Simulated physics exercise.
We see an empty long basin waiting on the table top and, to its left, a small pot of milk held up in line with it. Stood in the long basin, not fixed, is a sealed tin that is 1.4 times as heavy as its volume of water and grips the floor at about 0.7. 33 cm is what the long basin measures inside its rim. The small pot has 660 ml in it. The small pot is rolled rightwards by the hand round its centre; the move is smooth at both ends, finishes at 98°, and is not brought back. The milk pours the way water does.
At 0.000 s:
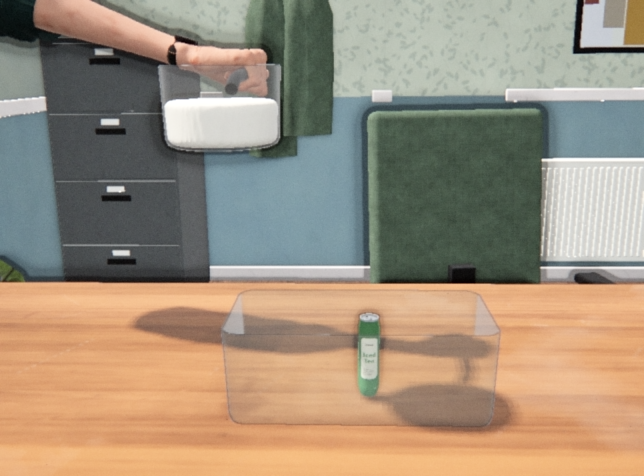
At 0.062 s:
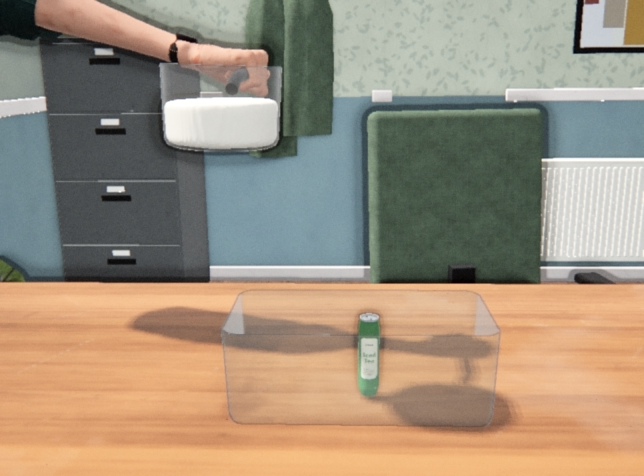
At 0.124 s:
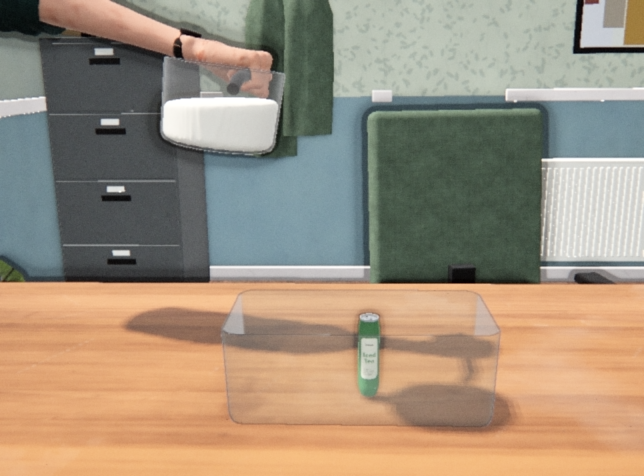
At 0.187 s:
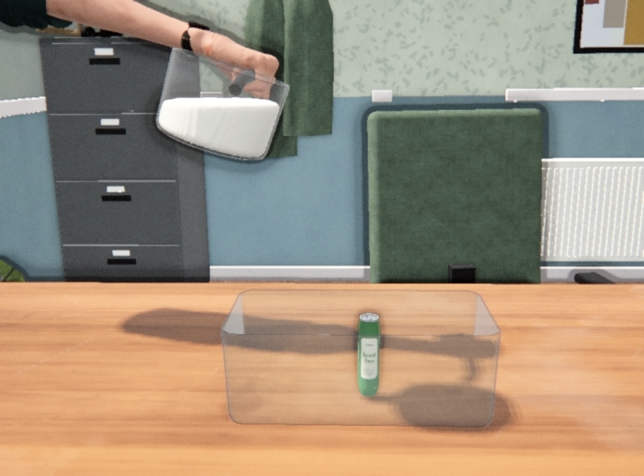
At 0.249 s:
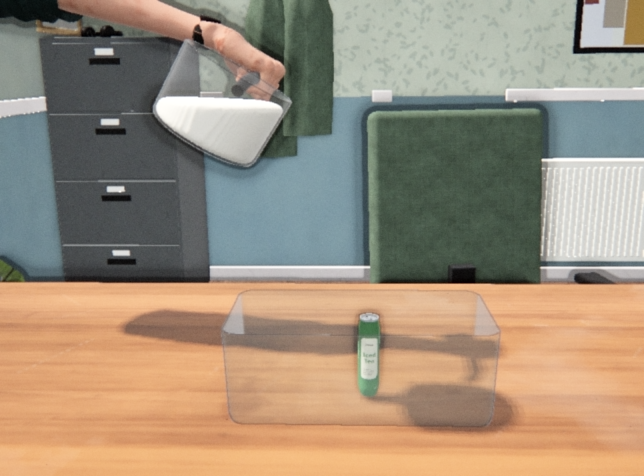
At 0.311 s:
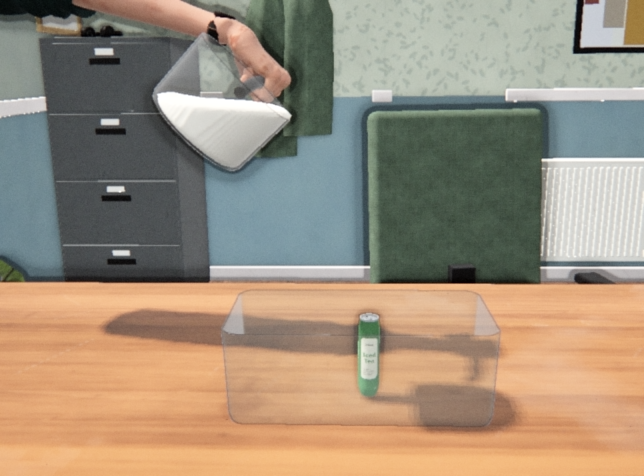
At first, a hand holds a small clear pot of milk level, up and to the left of a long see-through basin on a wooden table, with a green tin standing in the basin. The hand then rolls the pot steadily rightwards, and its right rim lowers until the milk reaches that edge.
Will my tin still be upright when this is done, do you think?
No, it will have gone over.
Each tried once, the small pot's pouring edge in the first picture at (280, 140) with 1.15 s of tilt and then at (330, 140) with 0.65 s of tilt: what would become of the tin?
In the first try it remains standing; in the second it remains standing.
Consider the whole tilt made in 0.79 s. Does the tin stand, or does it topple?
It tumbles over, then.
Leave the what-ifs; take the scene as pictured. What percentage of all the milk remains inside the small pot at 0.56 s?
I'd put it near 42 percent.
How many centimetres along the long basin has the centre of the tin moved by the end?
The middle of the tin ends some 8.0 cm along the basin.
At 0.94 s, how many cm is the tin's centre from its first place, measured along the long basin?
The tin is about 5 cm from where it started.
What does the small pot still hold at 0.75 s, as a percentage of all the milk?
Share remaining: Approx. 16 %.
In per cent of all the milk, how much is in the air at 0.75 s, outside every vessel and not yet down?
Some 24 % is up in the air.
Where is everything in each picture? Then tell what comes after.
In the first frame, it leans 0°; its right rim is at (279, 67); the milk meets the walls at (168, 102) and (277, 102); the long basin's rim runs from (232, 312) to (489, 313); the tin's top is at (369, 321).
In the second frame, it leans 2°; its right rim is at (280, 69); the milk meets the walls at (168, 103) and (278, 103).
In the third frame, it leans 9°; its right rim is at (283, 76); the milk meets the walls at (168, 103) and (278, 102).
In the fourth frame, it leans 19°; its right rim is at (287, 88); the milk meets the walls at (165, 103) and (280, 104).
In the fifth frame, it leans 31°; its right rim is at (289, 104); the milk meets the walls at (161, 99) and (284, 107).
In the sixth frame, it leans 46°; its right rim is at (288, 121); the milk meets the walls at (162, 94) and (286, 110); 1 per cent is over the edge.
Then, 0.56 s in, the tilt is 94° and 43 per cent is still to pour; the tin stands where it began.
Then, 0.75 s in, the tilt is 98° and 16 per cent is still to pour; the tin leans 7°.
Then, 0.94 s in, the tilt is 98° and 5 per cent is still to pour; the tin leans 51°.
Then, 1.15 s in, the tilt is 98° and 1 per cent is still to pour; the tin lies on its side.
Finally, the tin lies on its side.
